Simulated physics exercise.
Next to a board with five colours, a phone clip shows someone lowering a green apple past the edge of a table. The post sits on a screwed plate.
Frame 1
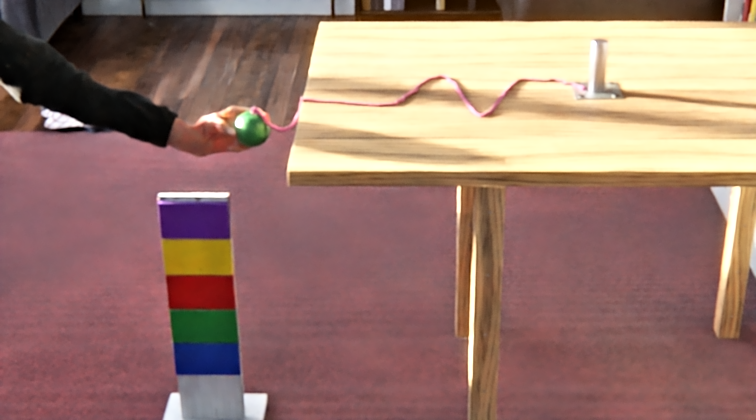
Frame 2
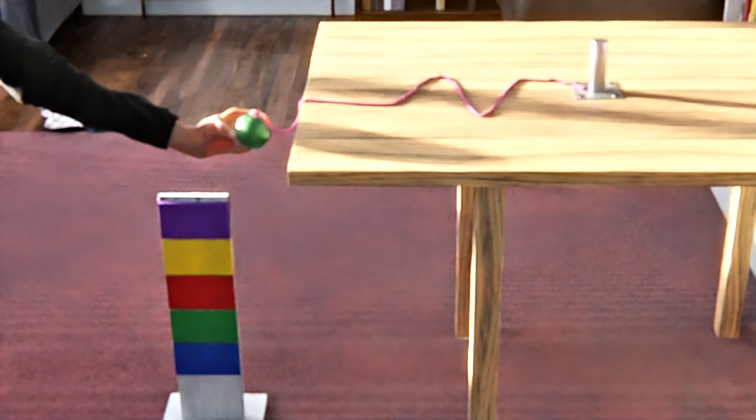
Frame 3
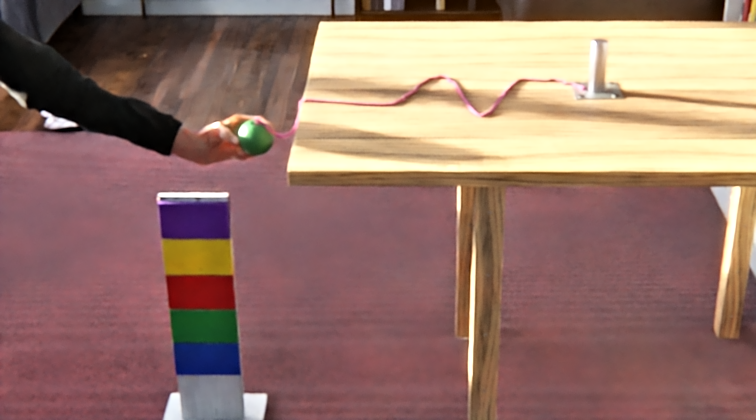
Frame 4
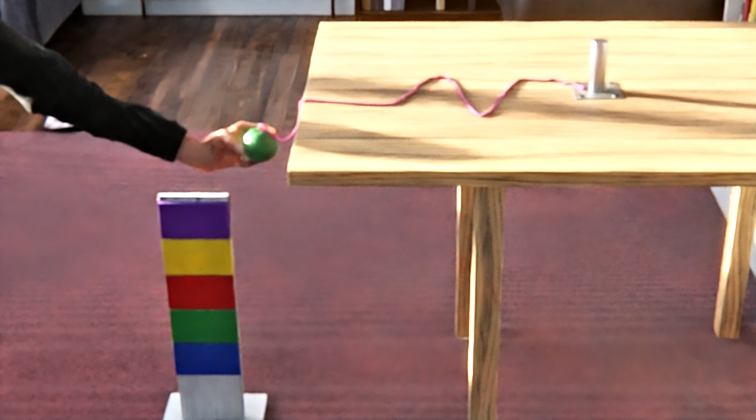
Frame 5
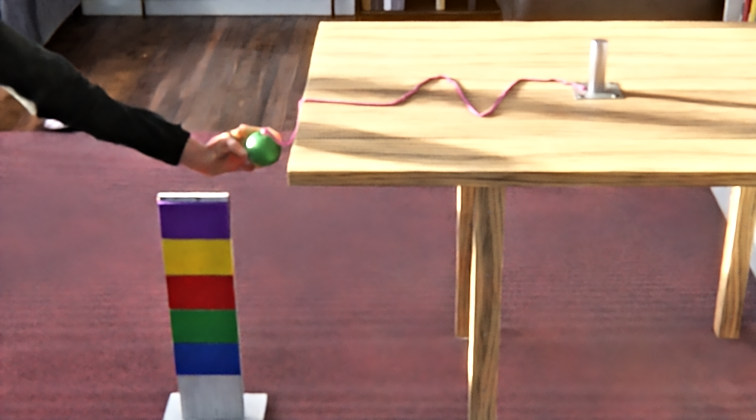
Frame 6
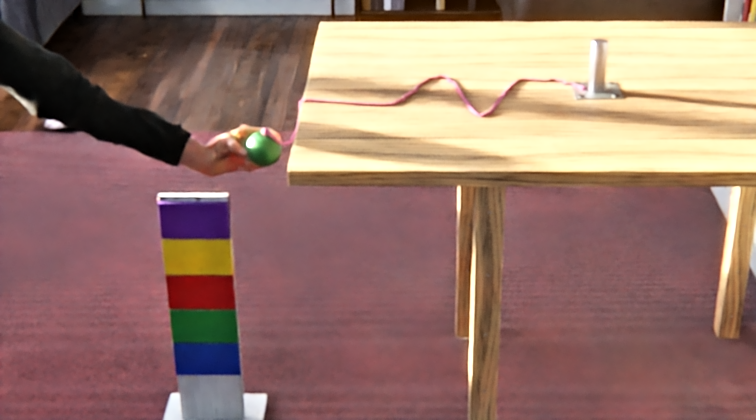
At the start, a hand holds a green ball-like object left of a wooden table, above a striped upright, with a pink cord running from it across the tabletop to a small post. The hand moves slightly down and right toward the table's edge, then stays nearly still, still holding the object.
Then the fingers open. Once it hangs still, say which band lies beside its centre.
It is the blue band.
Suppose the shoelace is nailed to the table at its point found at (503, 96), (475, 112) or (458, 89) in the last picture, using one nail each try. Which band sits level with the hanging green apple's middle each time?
For the first place it's green, for the second red, and for the third yellow.
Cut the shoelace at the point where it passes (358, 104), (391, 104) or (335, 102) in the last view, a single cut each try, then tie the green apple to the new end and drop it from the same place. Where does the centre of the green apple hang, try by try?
First (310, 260), then (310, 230), then (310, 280).
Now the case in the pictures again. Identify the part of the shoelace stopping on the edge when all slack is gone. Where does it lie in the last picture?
Roughly (454, 83).
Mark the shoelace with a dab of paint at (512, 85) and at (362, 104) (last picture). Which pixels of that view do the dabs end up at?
Final spots: (487, 93), then (311, 237).
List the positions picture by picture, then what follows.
The first picture shows green apple (252, 129); purple (194, 222); yellow (197, 258); red (201, 293); green (204, 327); blue (207, 360).
The second picture shows green apple (253, 131); shoelace through (548, 81) (495, 105) (460, 92) (415, 91) (336, 102).
The third picture shows green apple (256, 138).
The fourth picture shows green apple (260, 145); shoelace through (548, 81) (495, 105) (460, 92) (415, 91) (336, 102).
The fifth picture shows green apple (264, 149).
The sixth picture shows green apple (264, 149); shoelace through (548, 81) (495, 105) (460, 92) (415, 91) (336, 102).
A little later, apple near (317, 332); level with green.
Next, apple near (321, 361); level with blue.
When it is over, apple near (317, 363); level with blue. Its centre hangs level with the blue band.
